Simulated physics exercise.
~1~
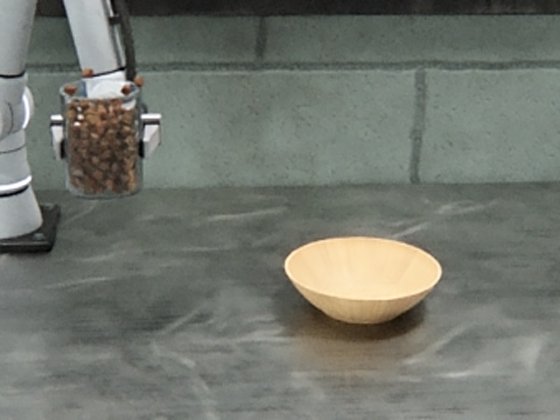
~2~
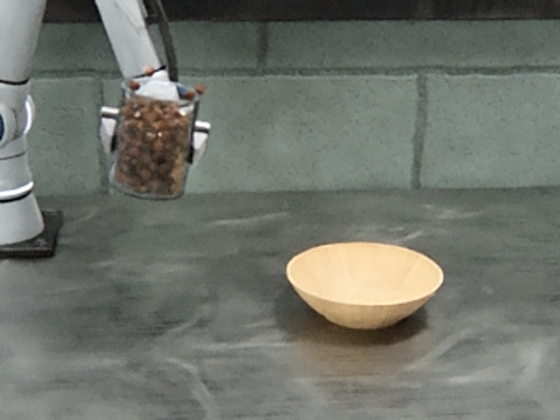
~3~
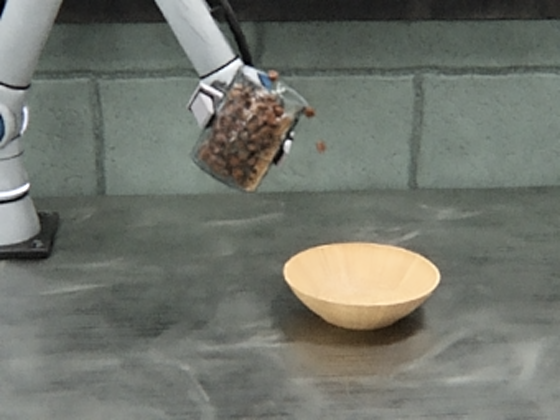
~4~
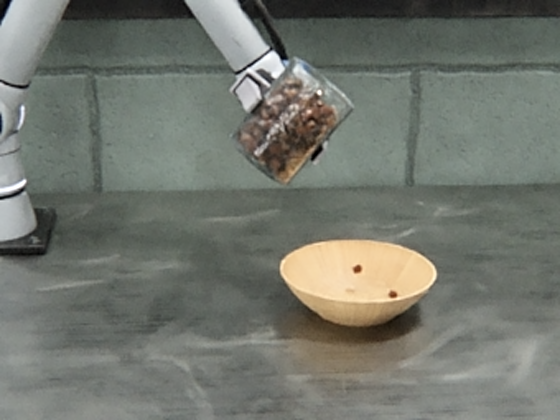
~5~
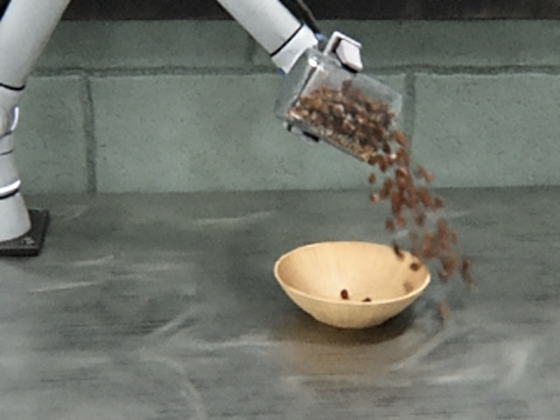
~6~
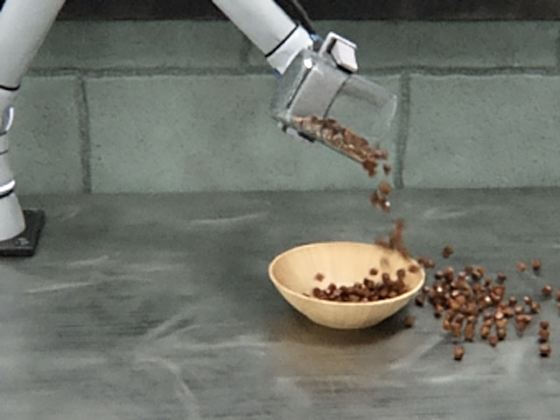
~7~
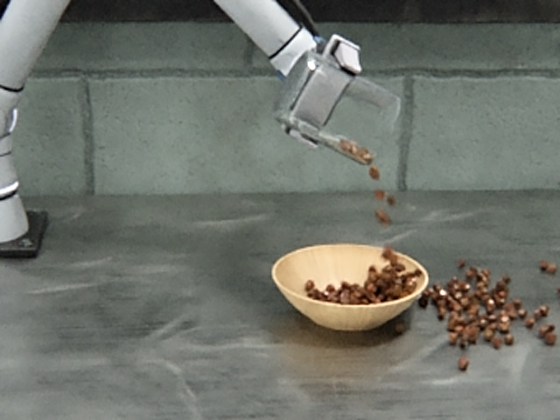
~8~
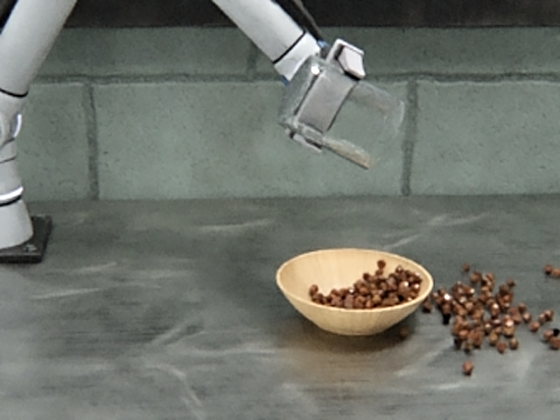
A robot arm carried a clear beaker of brown pellets to the right and tipped it over a light wooden bowl, but many of the pellets overshot the rim, leaving some heaped in the bowl and plenty scattered across the dark table to its right.
